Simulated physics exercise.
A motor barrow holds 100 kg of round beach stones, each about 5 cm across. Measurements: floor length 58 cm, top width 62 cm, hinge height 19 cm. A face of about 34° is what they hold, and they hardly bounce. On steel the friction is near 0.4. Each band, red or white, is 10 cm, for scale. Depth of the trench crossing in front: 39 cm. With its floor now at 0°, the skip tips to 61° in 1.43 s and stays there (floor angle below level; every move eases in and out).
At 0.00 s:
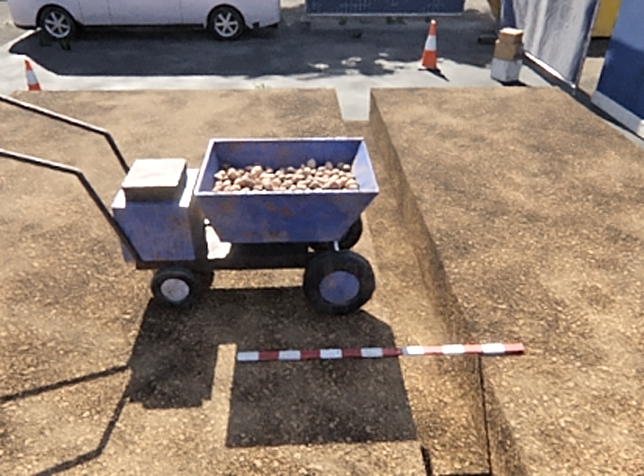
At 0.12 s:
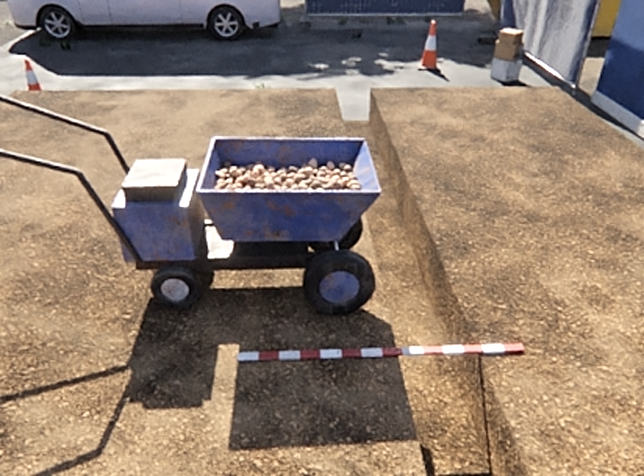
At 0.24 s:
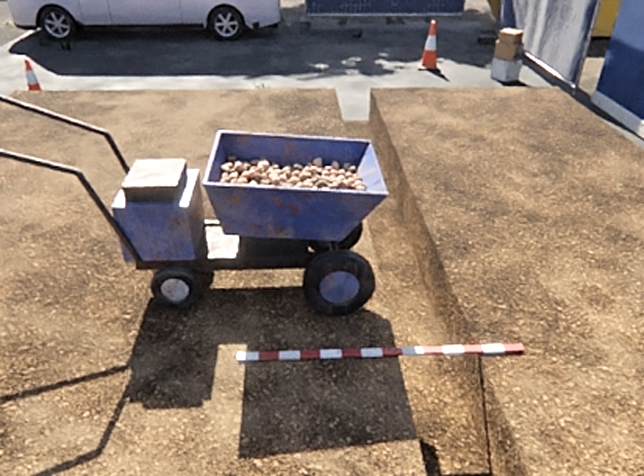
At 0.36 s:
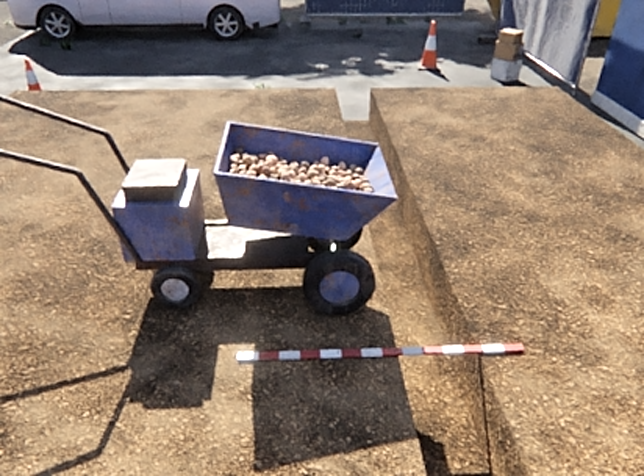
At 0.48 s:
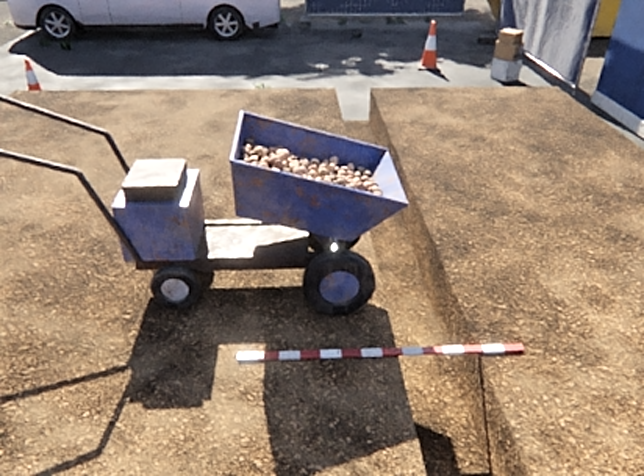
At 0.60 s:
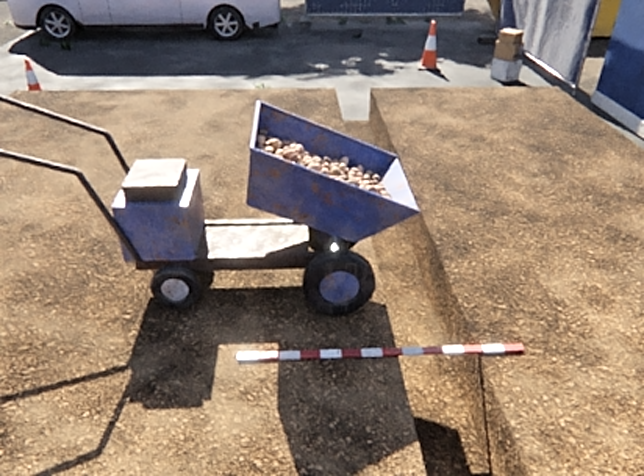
On sunlit gravelly ground beside a narrow trench, a blue motor barrow stands still with its skip level and full of round stones. The skip begins tilting slowly to the right, then leans further, its left end rising and its lip dipping while the stones shift slightly inside.
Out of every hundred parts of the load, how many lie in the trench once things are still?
Around 26 out of 100.
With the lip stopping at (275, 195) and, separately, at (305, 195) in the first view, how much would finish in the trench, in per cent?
From the first place around 40 per cent, from the other around 60.
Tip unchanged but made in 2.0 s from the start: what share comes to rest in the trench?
About 30 percent, I'd say.
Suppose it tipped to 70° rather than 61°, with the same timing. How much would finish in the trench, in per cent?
In that case around 45 percent.
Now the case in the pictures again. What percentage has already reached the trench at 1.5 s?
About 5 per cent by then.
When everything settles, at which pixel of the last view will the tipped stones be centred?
Resting centre: About (462, 276).
After 1.1 s the floor is at 51°; 100 % in the skip; the foremost stones are at (426, 228).
After 1.5 s the floor is at 61°; 86 % in the skip, 5 % in the trench, 9 % past the trench; the foremost stones are at (483, 266).
After 1.9 s the floor is at 61°; 62 % in the skip, 8 % in the trench, 30 % past the trench; the foremost stones are at (536, 267).
After 3.8 s the floor is at 61°; 38 % in the skip, 26 % in the trench, 36 % past the trench; the foremost stones are at (581, 262).
